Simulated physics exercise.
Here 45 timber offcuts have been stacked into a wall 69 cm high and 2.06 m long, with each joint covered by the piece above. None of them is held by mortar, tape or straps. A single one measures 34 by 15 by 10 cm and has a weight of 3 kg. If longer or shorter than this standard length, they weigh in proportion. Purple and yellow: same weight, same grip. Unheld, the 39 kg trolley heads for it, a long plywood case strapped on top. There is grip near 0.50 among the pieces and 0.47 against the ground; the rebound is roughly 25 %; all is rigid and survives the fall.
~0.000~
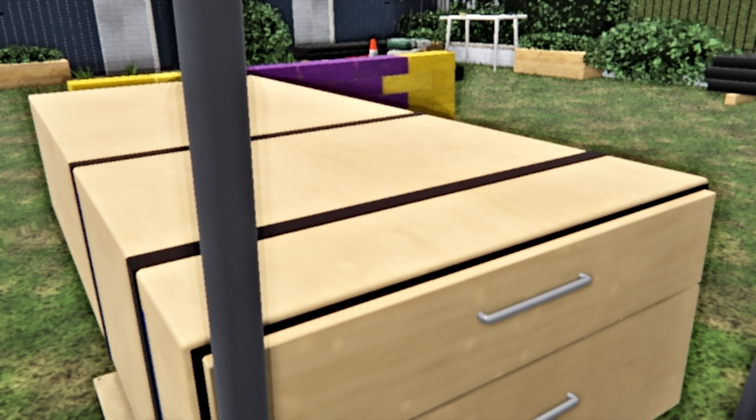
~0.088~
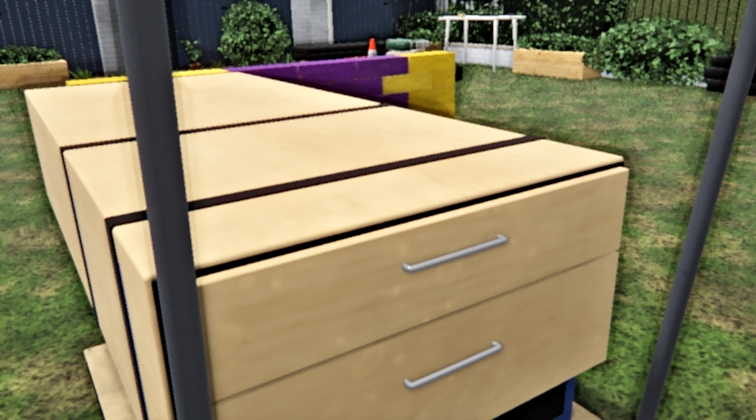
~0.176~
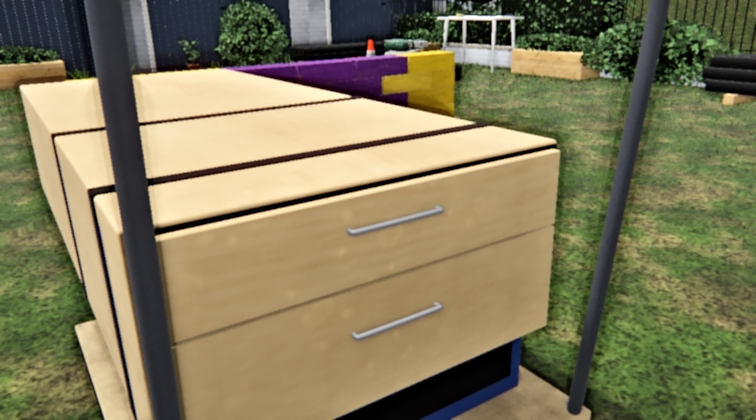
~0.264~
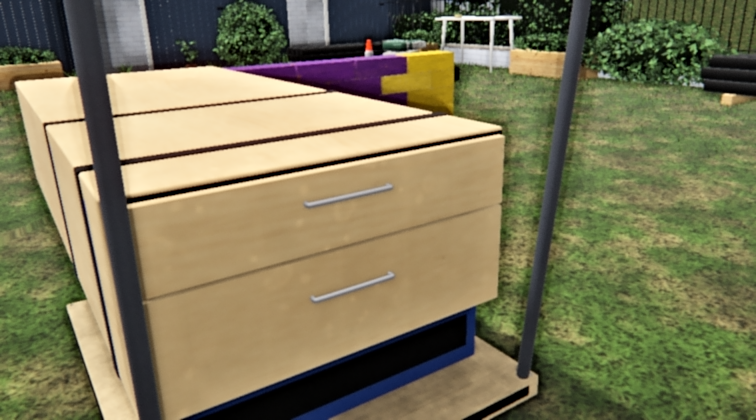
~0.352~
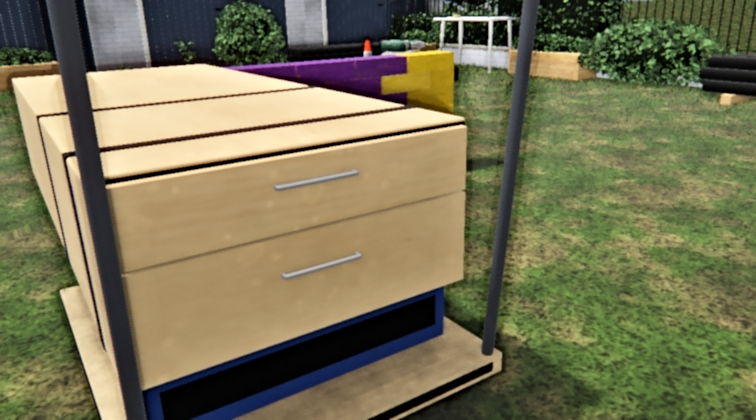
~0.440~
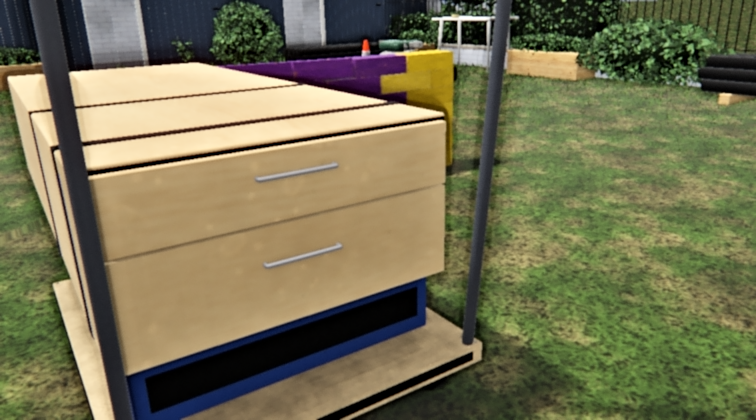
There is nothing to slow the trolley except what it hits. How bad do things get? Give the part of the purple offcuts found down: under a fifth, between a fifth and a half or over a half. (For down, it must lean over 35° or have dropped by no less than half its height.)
My guess is the fallen part will be a fifth up to half of them.
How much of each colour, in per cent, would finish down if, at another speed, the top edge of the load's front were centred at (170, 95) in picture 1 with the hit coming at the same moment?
Result - yellow: 50%; purple: 30%.
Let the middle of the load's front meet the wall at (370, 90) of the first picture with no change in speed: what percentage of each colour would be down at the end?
The yellow ones would be 40 per cent down and the purple ones 60 per cent.
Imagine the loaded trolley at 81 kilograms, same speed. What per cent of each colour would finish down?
Yellow 50, purple 30 per cent.
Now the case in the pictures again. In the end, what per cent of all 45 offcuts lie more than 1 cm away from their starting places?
The answer is 40 percent.
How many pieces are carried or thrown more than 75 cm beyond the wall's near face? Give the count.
Roughly 8.
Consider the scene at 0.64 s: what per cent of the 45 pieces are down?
15 %.
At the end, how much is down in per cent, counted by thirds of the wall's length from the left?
In per cent: Left 80, middle 30, right 0.
By 0.64 s, load 20 cm past the wall's line, still rolling; none of the 21 purple offcuts down (6 of 45 in all colours); top purple offcut unmoved; top yellow offcut tilted 32°, 8 cm lower.
By 0.92 s, load 35 cm past the wall's line, still rolling; 6 of the 21 purple offcuts down (18 of 45 in all colours); top purple offcut unmoved; top yellow offcut on its side.
When it is over (1.9 s), load 74 cm past the wall's line, still rolling; 6 of the 21 purple offcuts down (18 of 45 in all colours); top purple offcut unmoved; top yellow offcut upside down. That is 29 per cent. In pixels of the last frame, middles, top purple offcut near (375, 66), top yellow offcut near (199, 153).
